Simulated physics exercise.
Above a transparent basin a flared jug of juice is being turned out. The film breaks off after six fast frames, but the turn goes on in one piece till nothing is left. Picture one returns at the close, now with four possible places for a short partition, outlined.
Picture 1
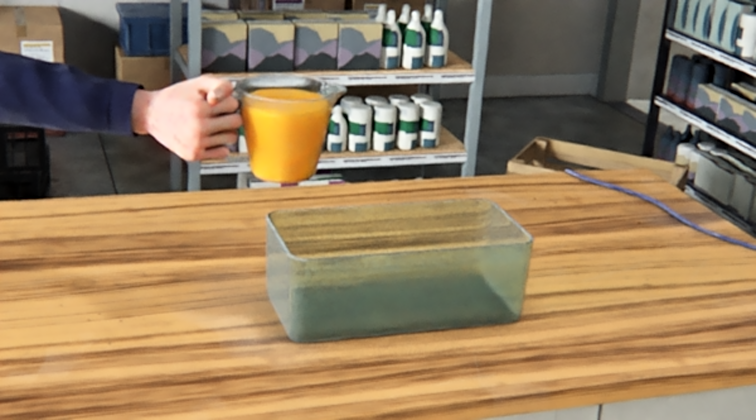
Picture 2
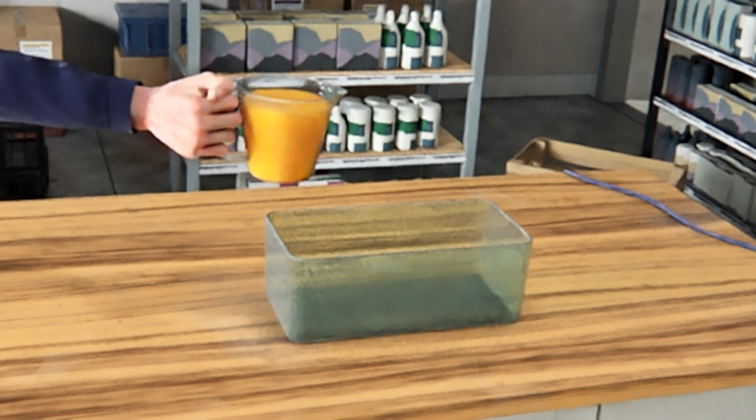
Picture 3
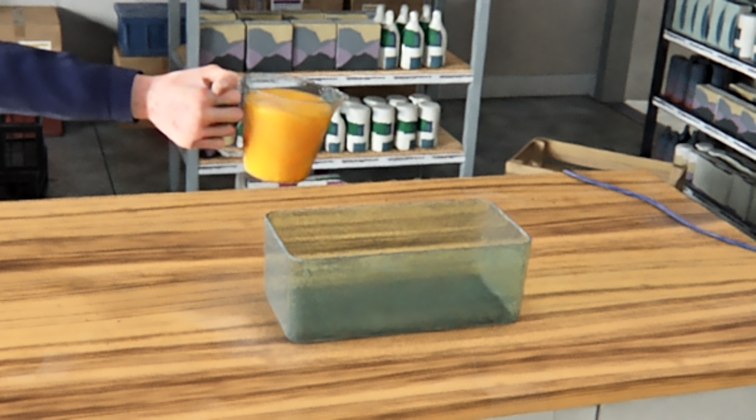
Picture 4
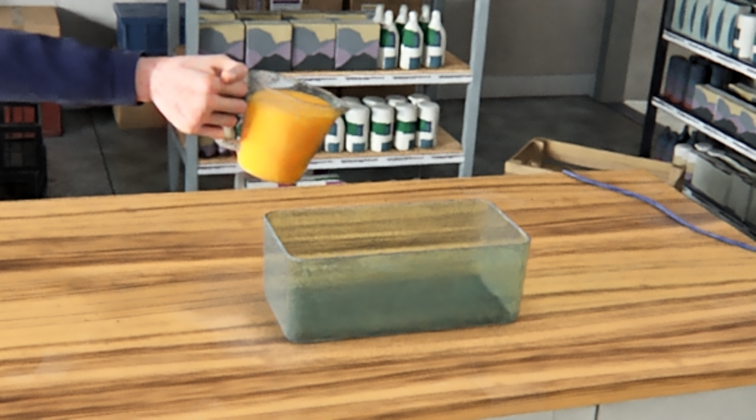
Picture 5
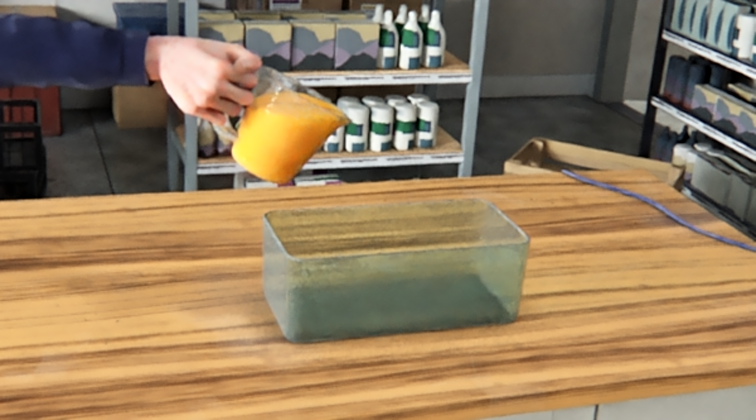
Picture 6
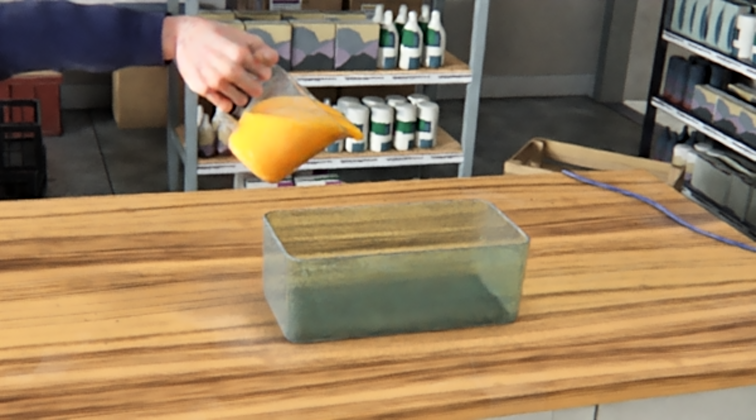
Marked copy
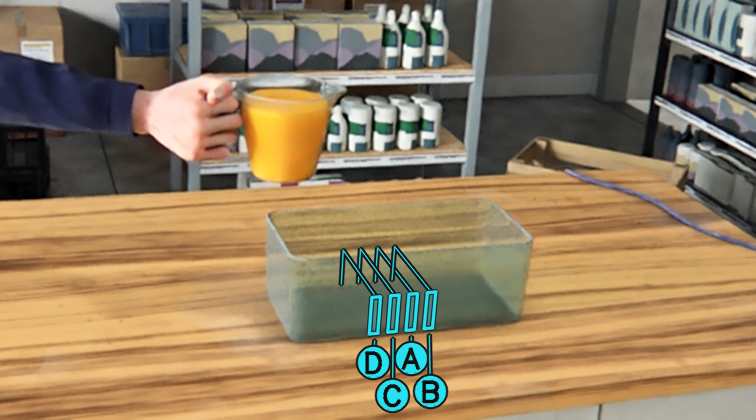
The clip opens with a hand at the left holding a clear jug of orange juice upright above an empty-looking transparent basin on a wooden counter. The hand gradually tips the jug to the right, its base swinging left, until juice reaches the spout and just begins to pass over the lip.
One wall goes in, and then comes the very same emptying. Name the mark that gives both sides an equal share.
The best place is C.
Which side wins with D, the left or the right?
The right side.
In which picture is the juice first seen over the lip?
In picture 6.
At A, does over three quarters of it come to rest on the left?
Yes.
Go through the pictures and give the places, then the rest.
In the first picture, upright, lip at (345, 88); basin from (287, 340) to (519, 318); nothing has left yet.
In the second picture, upright, lip at (345, 90); nothing has left yet.
In the third picture, tipped about 8°, lip at (347, 96); nothing has left yet.
In the fourth picture, tipped about 17°, lip at (350, 107); nothing has left yet.
In the fifth picture, tipped about 29°, lip at (352, 120); nothing has left yet.
In the sixth picture, tipped about 42°, lip at (351, 136); juice is over the lip, down to (356, 138).
In cyan, A at (411, 336); B at (429, 335); C at (393, 338); D at (374, 340).
With A, about 85 % ends left of the wall and 12 % right of it; 3 % is lost outside.
With B, about 89 % ends left of the wall and 5 % right of it; 6 % is lost outside.
With C, about 51 % ends left of the wall and 47 % right of it.
With D, about 9 % ends left of the wall and 90 % right of it.
